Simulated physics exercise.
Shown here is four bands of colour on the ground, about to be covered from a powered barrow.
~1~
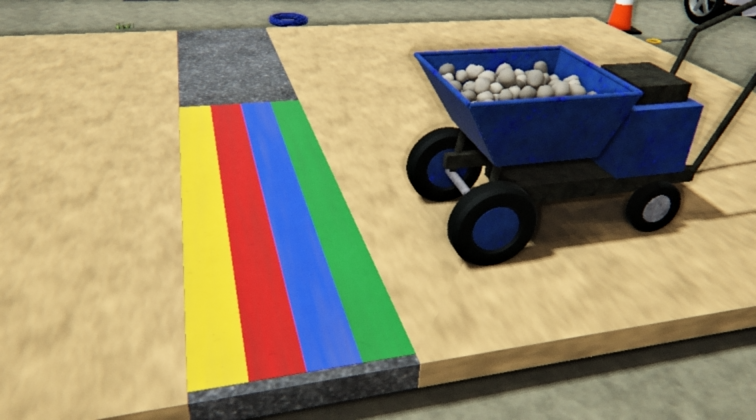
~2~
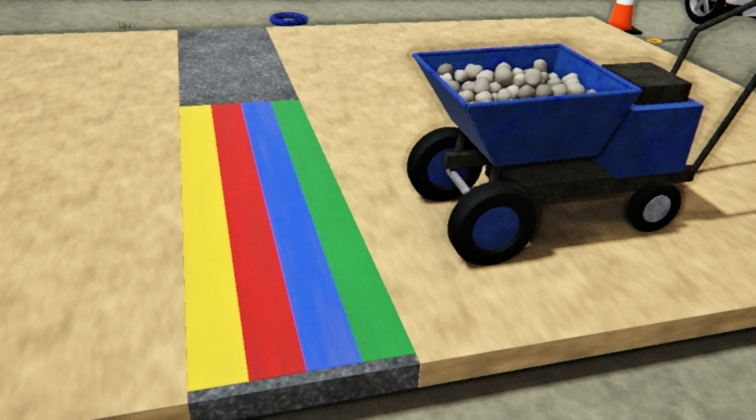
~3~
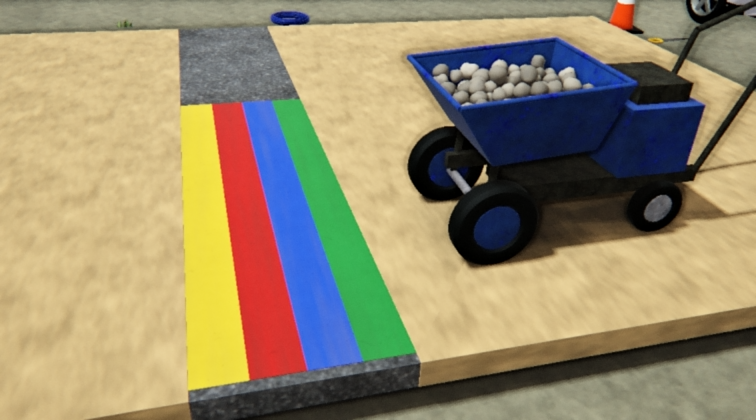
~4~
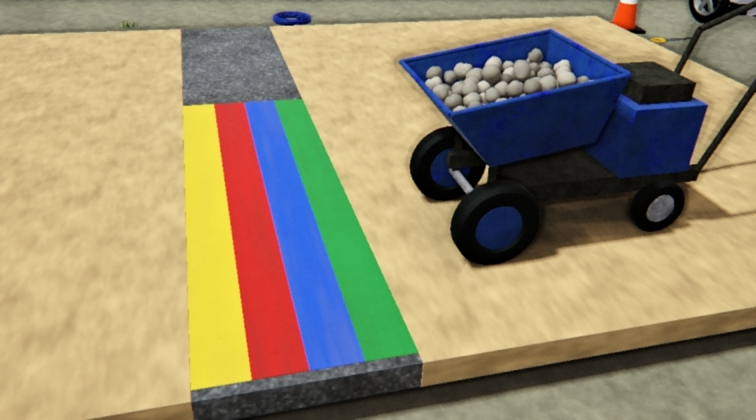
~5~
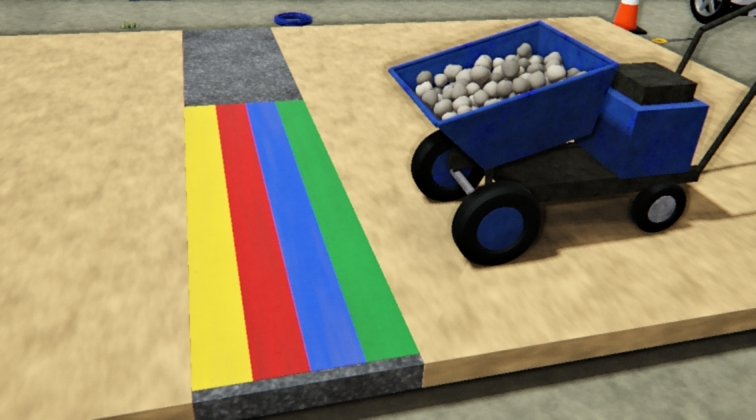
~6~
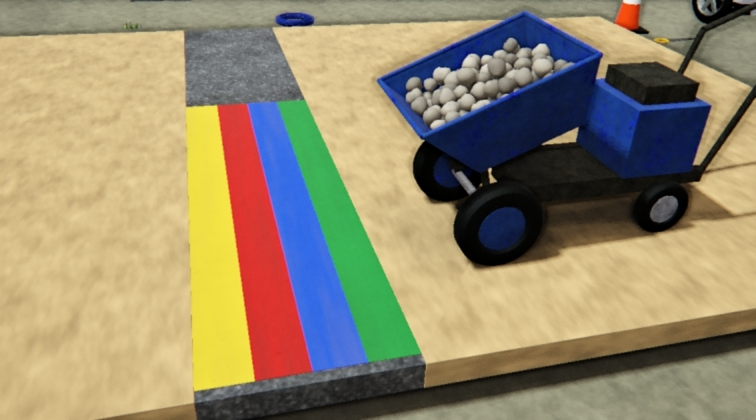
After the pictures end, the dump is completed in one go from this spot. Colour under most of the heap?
Blue.
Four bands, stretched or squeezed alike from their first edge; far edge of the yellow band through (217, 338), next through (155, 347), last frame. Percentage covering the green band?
About 10 % and 10 %.
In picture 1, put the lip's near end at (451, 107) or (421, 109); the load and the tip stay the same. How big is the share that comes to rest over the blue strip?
Roughly 30 and 10 percent respectively.
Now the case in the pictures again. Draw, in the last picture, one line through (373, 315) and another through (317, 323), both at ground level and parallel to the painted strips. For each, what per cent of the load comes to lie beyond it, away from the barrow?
Near 70 % and near 40 %, in that order.
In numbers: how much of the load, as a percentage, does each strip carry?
Estimated shares: Green strip 10 %, blue strip 30 %, red strip 15 %, yellow strip 10 %.
Shortly afterwards, skip tipped steeply; the whole lot in the skip.
Next, skip tipped right over; the bulk in the skip; a little over the green strip; near a quarter over the blue strip; only a few over the red strip.
Some moments later, skip tipped right over; near a third in the skip; a little over the green strip; near a third over the blue strip; near a quarter over the red strip; a little over the yellow strip; only a few off the paint.
In the end, skip tipped right over; near a quarter in the skip; a little over the green strip; near a third over the blue strip; near a quarter over the red strip; a little over the yellow strip; a little off the paint.
